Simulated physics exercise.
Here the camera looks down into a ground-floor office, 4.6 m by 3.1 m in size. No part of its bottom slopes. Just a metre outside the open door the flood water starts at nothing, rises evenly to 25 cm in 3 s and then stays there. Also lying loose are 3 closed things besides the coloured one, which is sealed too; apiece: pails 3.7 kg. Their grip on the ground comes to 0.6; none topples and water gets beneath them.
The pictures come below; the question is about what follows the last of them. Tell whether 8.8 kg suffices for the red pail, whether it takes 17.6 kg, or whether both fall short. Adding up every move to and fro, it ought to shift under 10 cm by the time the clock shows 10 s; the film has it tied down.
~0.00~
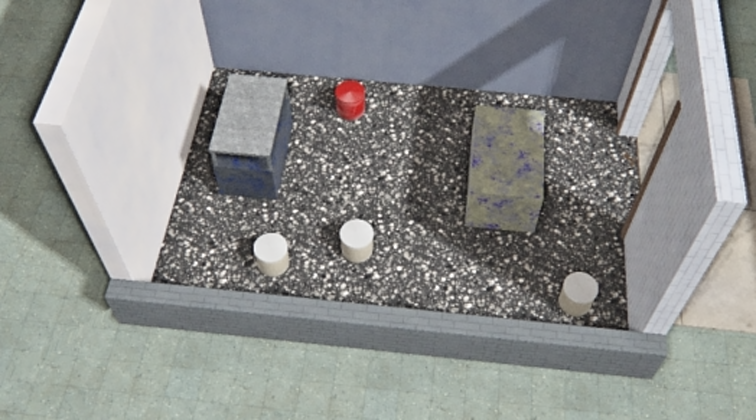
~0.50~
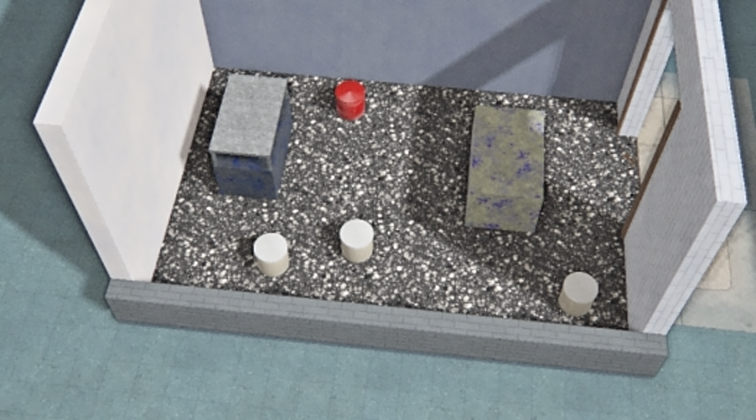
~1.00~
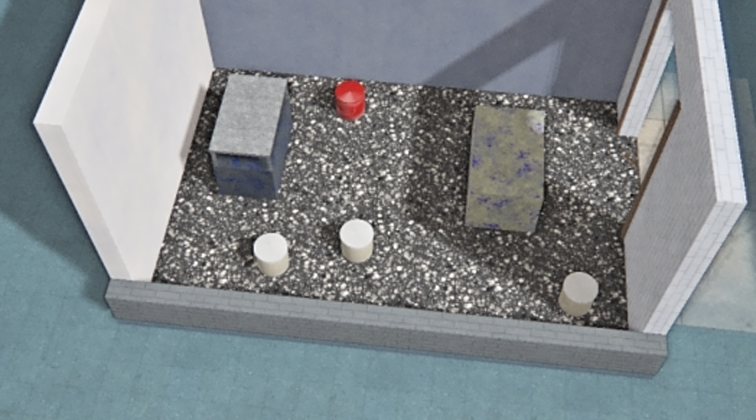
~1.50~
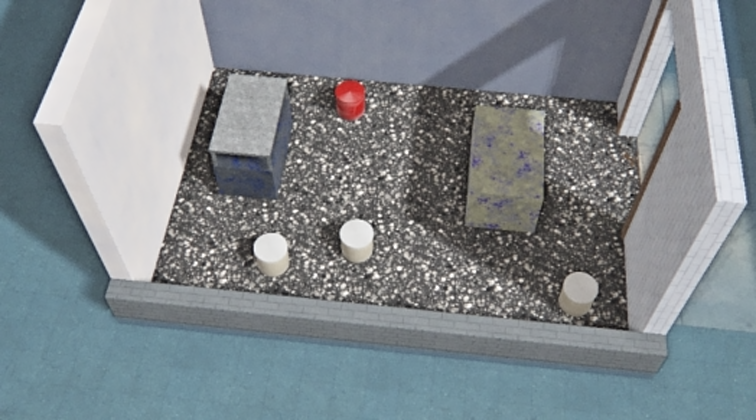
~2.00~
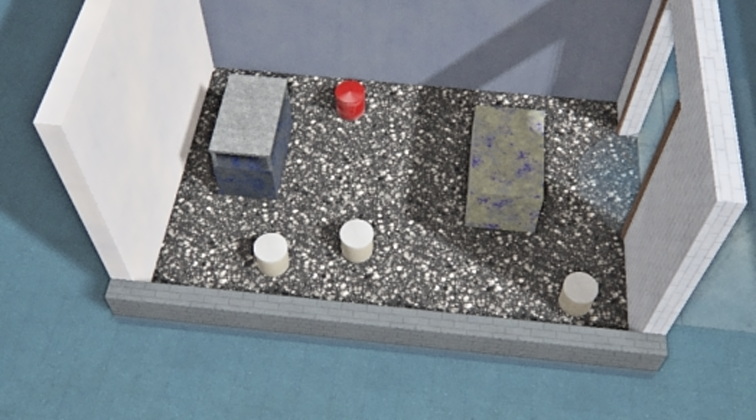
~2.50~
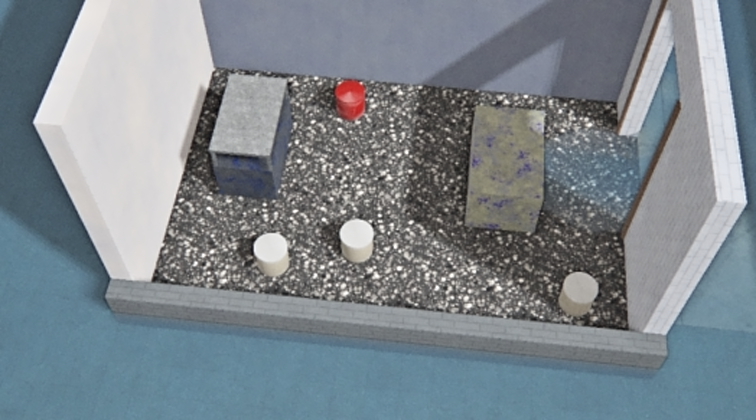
Only the heavier amount suffices.
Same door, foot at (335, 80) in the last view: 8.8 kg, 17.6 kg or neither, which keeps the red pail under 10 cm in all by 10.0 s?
Under that change no listed mass suffices.
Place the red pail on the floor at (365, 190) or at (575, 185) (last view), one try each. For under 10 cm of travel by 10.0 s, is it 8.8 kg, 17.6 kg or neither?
Well, at the first spot you need the heavier weight, and at the second no weight will do.
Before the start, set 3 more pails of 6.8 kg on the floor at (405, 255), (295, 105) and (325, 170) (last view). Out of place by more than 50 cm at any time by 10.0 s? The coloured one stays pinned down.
First: Inside the limit; second: Inside the limit; third: Beyond the limit.
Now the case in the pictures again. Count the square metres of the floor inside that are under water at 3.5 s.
Near 3.5 m2 in all.
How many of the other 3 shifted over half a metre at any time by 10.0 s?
The total is 3.
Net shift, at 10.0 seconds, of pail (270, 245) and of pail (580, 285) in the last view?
120 cm and 50 cm respectively.
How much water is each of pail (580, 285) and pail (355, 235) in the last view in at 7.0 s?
Some 11 cm at the first, some 6 cm at the second.
After 3.5 s the red pail would be 0 cm from its start with 8.8 kg and 0 cm from its start with 17.6 kg; 0 cm of water round it then.
After 4.5 s the red pail would be 0 cm from its start with 8.8 kg and 0 cm from its start with 17.6 kg; 5 cm of water round it then.
After 7.0 s the red pail would be 25 cm from its start with 8.8 kg and 0 cm from its start with 17.6 kg; 7 cm of water round it then.
After 10.0 s the red pail would be 134 cm from its start with 8.8 kg and 0 cm from its start with 17.6 kg; 11 cm of water round it then.
